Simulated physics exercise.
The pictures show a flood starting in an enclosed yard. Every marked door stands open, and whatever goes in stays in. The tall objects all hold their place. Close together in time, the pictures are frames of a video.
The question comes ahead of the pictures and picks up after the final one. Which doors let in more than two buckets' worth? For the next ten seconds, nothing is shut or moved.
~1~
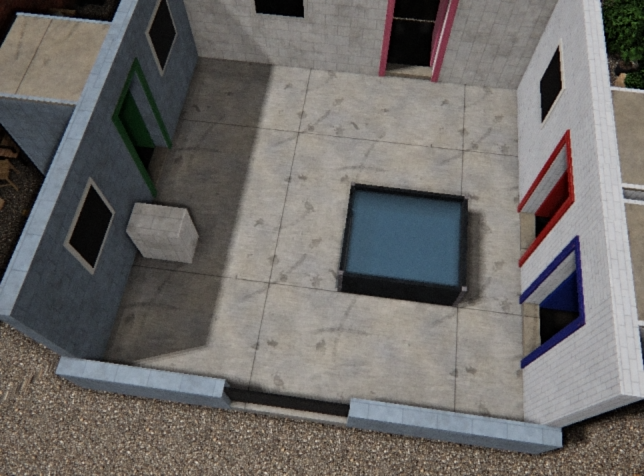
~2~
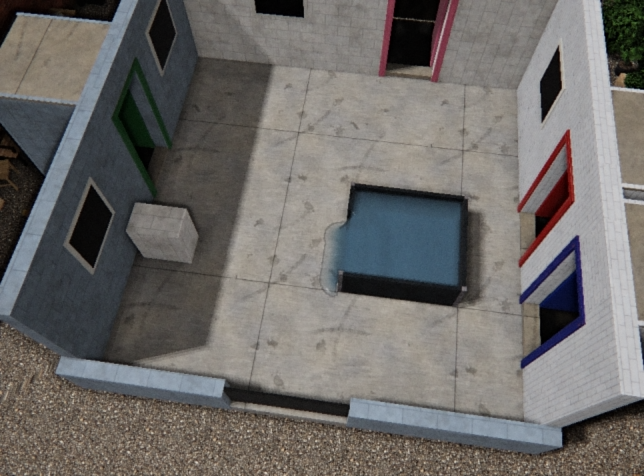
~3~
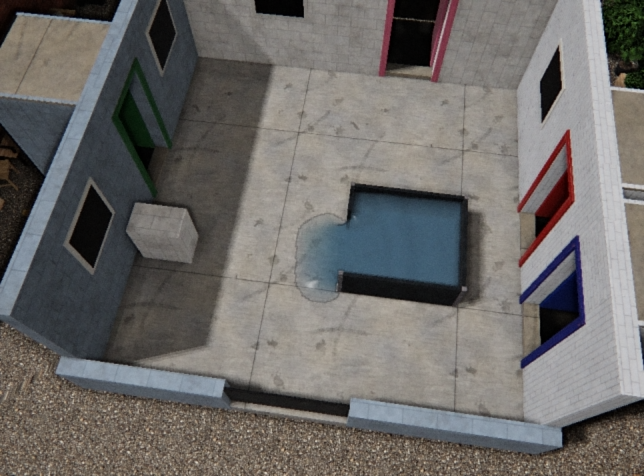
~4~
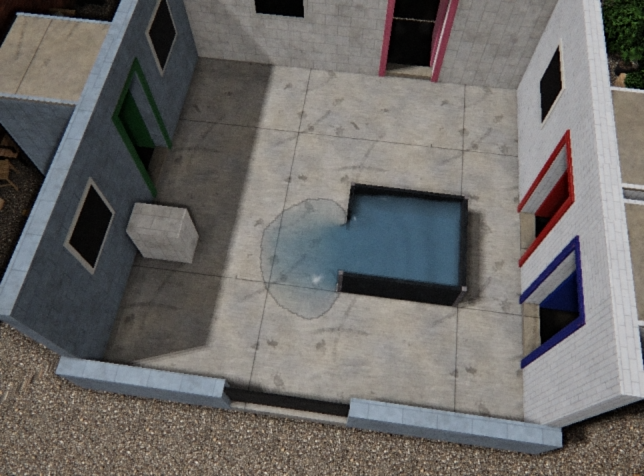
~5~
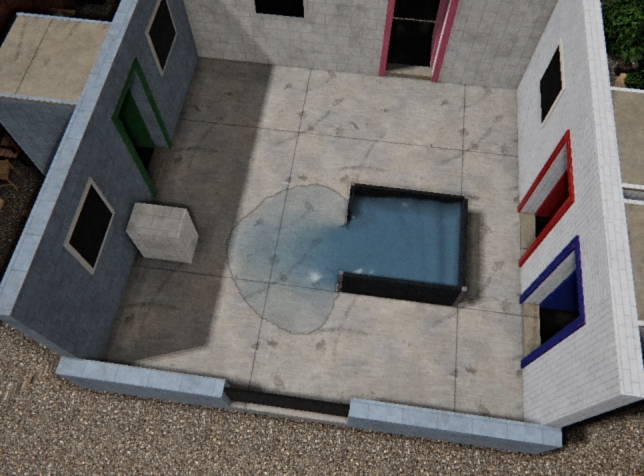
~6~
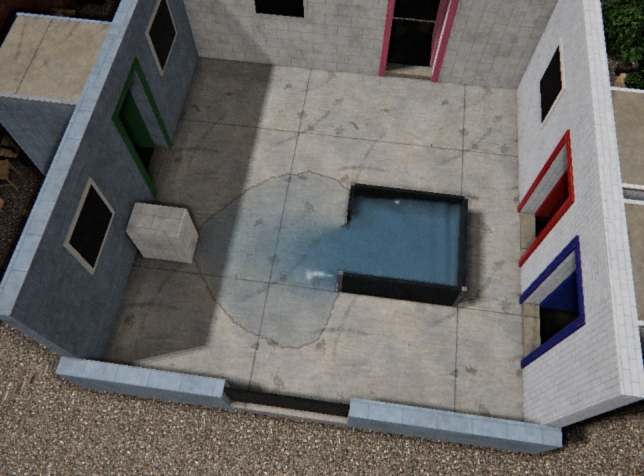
Green door - yes; blue door - no; pink door - no; red door - no.
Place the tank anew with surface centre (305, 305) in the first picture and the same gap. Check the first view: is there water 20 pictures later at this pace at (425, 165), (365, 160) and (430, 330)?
In that order: Not reached, not reached, not reached.
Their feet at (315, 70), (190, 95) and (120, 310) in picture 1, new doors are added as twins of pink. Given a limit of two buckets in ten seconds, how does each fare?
Same order as asked - stays within the limit, stays within the limit and exceeds the limit.
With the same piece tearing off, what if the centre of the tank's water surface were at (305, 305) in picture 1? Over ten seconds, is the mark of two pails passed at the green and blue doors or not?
Result: Green door stays inside the limit; blue door stays inside the limit.
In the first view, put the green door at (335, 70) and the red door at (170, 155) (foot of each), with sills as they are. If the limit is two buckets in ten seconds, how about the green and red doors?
Taking them in turn, the green door remains below the limit and the red door crosses the limit.
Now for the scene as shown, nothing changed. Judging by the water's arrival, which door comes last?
The red door.
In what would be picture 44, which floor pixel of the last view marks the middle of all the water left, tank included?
The centre of mass sits at about (267, 238).
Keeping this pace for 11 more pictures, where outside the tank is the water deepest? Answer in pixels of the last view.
I'd say near (104, 358).
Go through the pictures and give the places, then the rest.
The first picture shows still water in the open tank at (405, 237).
In the second picture, the front is at (340, 227), out from the gap at (346, 253).
In the third picture, the front is at (307, 226), out from the gap at (346, 254).
In the fourth picture, water pours out at (346, 254) and has run to (270, 231).
In the fifth picture, the front is at (238, 230), out from the gap at (346, 254).
In the sixth picture, water pours out at (346, 254) and has run to (197, 248).
A moment on, water covers 30 % of the floor; the green door wet at the sill, nothing in, the blue door not reached, the pink door not reached, the red door not reached.
Next, water covers 35 % of the floor; the green door over two buckets in, the blue door not reached, the pink door not reached, the red door not reached.
Then, water covers 40 % of the floor; the green door far over two buckets in, the blue door not reached, the pink door not reached, the red door not reached.
Later, water covers 60 % of the floor; the green door far over two buckets in, the blue door not reached, the pink door wet at the sill, nothing in, the red door not reached.
In the end, water covers 95 % of the floor; the green door far over two buckets in, the blue door wet at the sill, nothing in, the pink door wet at the sill, nothing in, the red door wet at the sill, nothing in.
